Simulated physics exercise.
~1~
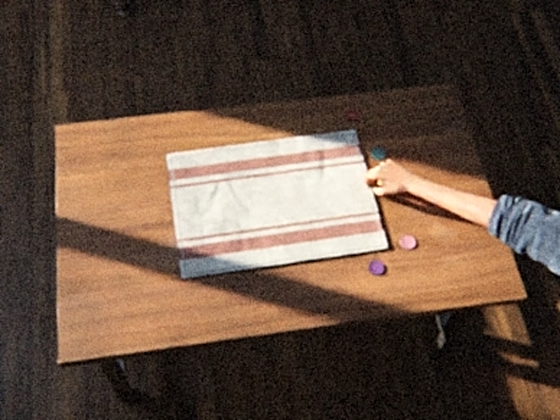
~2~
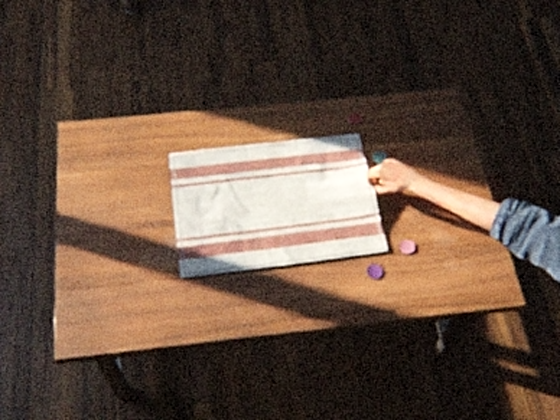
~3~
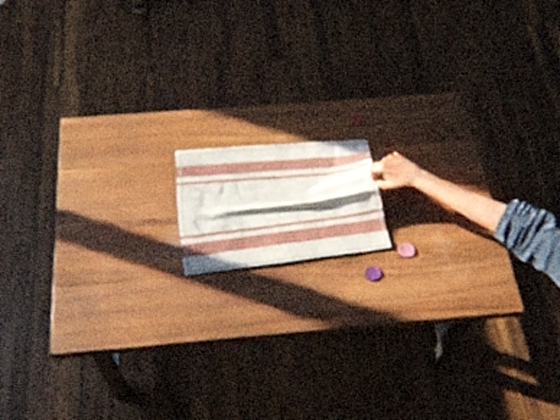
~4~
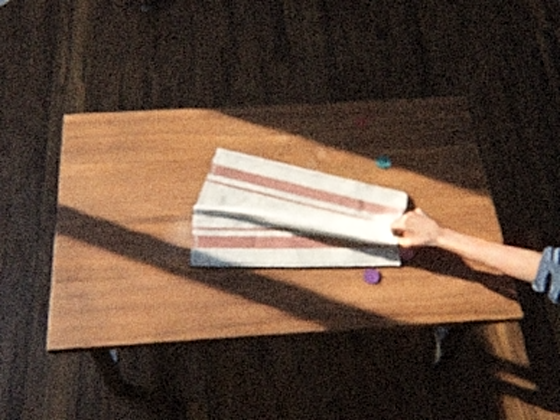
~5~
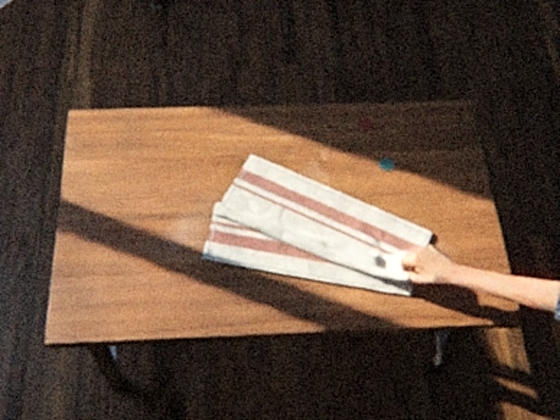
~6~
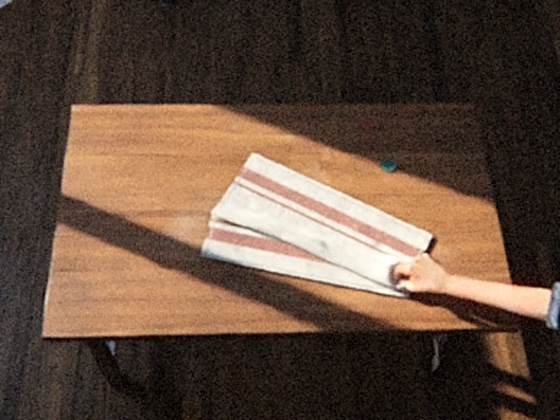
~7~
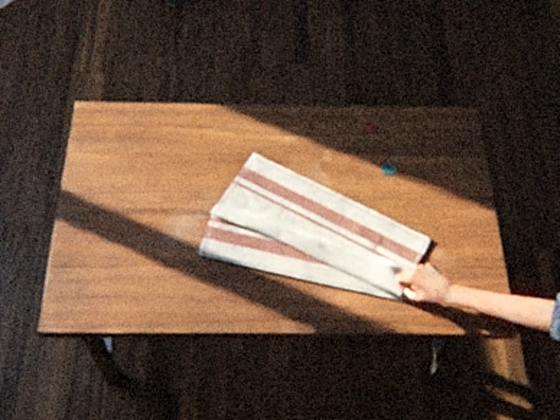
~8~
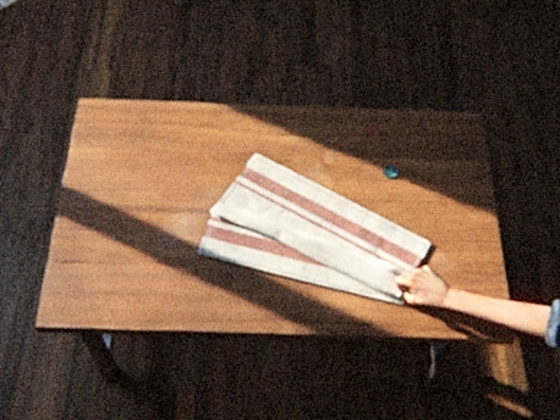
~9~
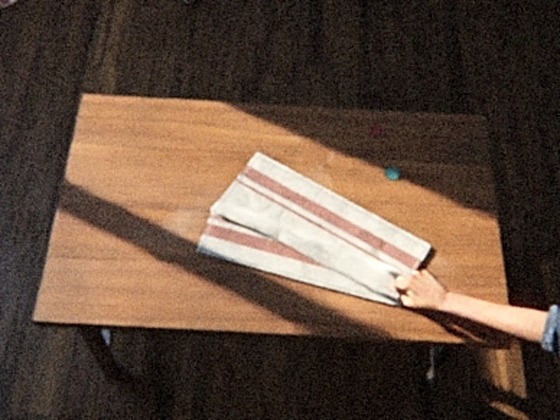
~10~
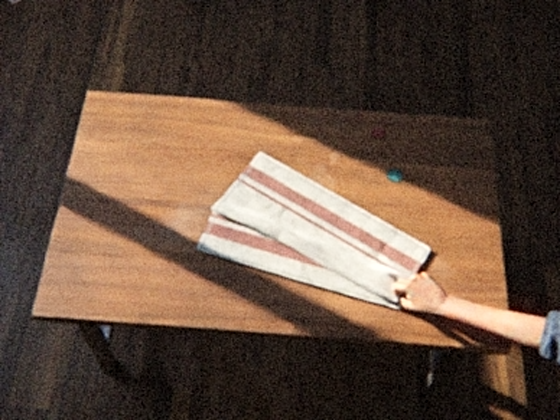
On a wooden table crossed by bands of shadow, a pale hand towel with reddish stripes lies flat, with a purple button and a pink lid near its lower right corner and a teal token and a small, dim red disc beyond its upper right. A hand reaching in from the right grips the towel's right edge and lifts it slightly. It pulls the cloth right and downward, bunching it into slanted folds that slide over the pink lid, then the purple button. The hand then stays almost still at the folded corner. At the end, both are hidden, while the teal token and red disc remain uncovered.
